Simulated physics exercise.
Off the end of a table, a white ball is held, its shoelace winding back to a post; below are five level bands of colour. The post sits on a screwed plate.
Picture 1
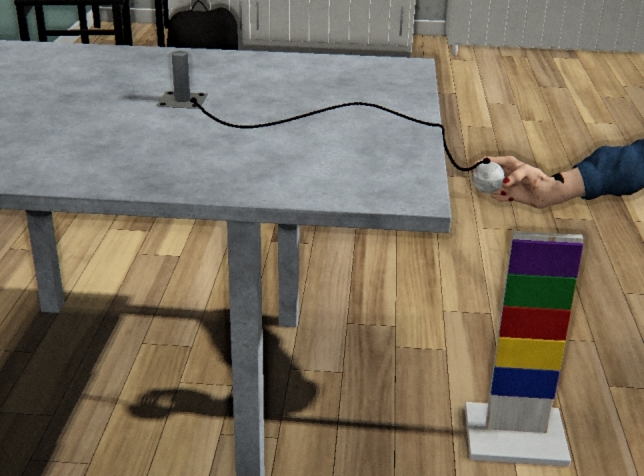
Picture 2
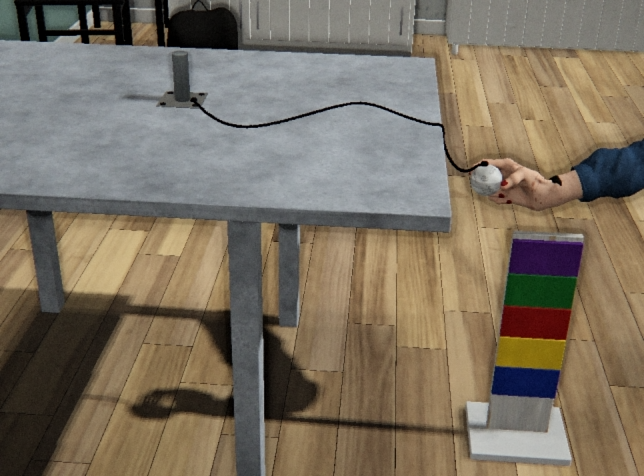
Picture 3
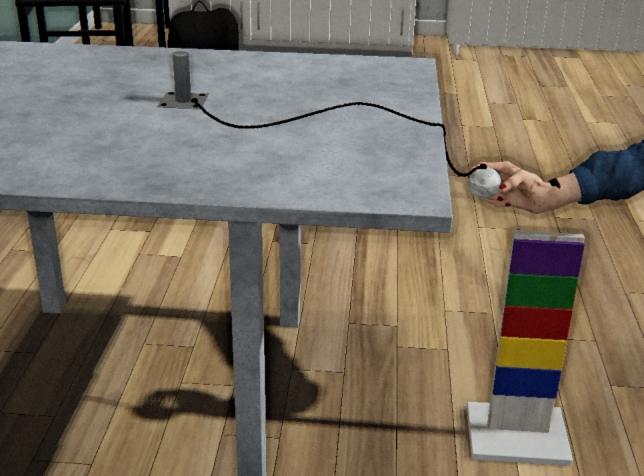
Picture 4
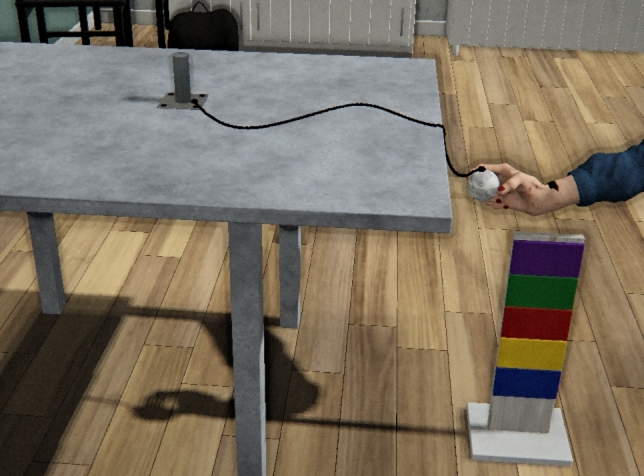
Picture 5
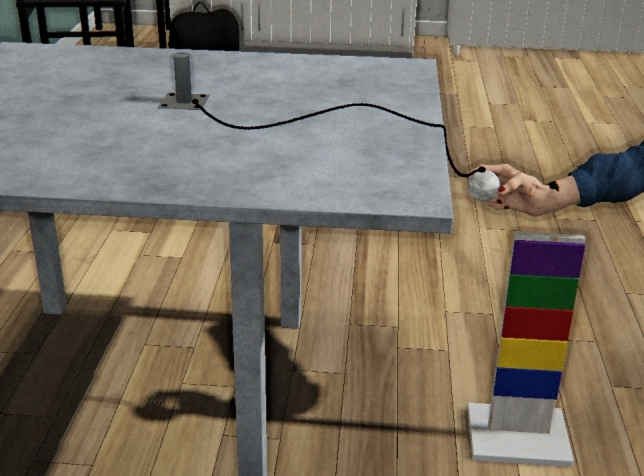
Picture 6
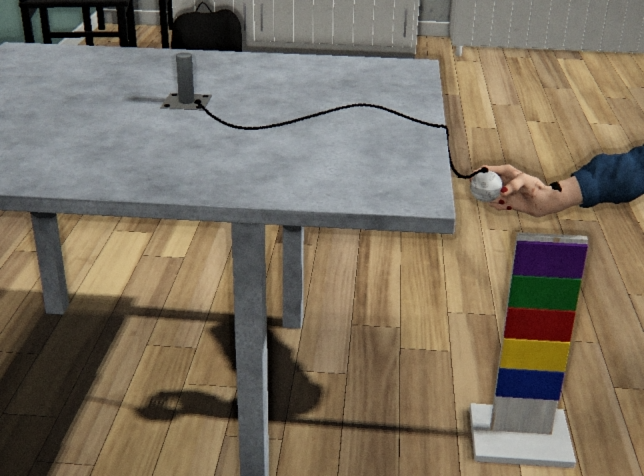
A hand holds a white ball on a dark cord almost still beyond the table's end.
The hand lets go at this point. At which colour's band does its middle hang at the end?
The green band.
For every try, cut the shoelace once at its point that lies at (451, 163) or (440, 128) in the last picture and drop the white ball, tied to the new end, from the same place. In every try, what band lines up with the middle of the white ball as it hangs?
Taking them in turn, you'd get purple, then none, it hangs higher.
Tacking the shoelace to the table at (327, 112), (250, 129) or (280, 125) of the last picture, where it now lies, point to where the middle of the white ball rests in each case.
Estimated pixels in sequence: (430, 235), (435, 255) and (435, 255).
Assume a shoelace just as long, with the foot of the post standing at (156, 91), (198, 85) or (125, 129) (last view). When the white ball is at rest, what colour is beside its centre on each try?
Readings, in order: Purple - green - purple.
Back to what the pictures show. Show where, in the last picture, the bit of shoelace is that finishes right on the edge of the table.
That spot is roughly at (388, 110).
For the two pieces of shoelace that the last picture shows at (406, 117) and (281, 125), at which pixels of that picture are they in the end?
One ends up around (445, 160), the other around (319, 115).
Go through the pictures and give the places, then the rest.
In the first picture, white ball (488, 178); purple (545, 260); green (540, 293); red (535, 325); yellow (530, 355); blue (525, 384).
In the second picture, white ball (486, 180); shoelace through (205, 112) (260, 126) (322, 111) (380, 107) (439, 128).
In the third picture, white ball (485, 183).
In the fourth picture, white ball (483, 186); shoelace through (206, 113) (261, 127) (323, 112) (380, 108) (440, 129).
In the fifth picture, white ball (484, 186).
In the sixth picture, white ball (487, 186); shoelace through (209, 113) (264, 128) (326, 112) (384, 109) (443, 130).
Soon after, ball near (472, 286); level with green.
Then, ball near (400, 272); level with green.
Further on, ball near (443, 283); level with green.
At rest, ball near (439, 283); level with green. The shoelace holds its middle at green.
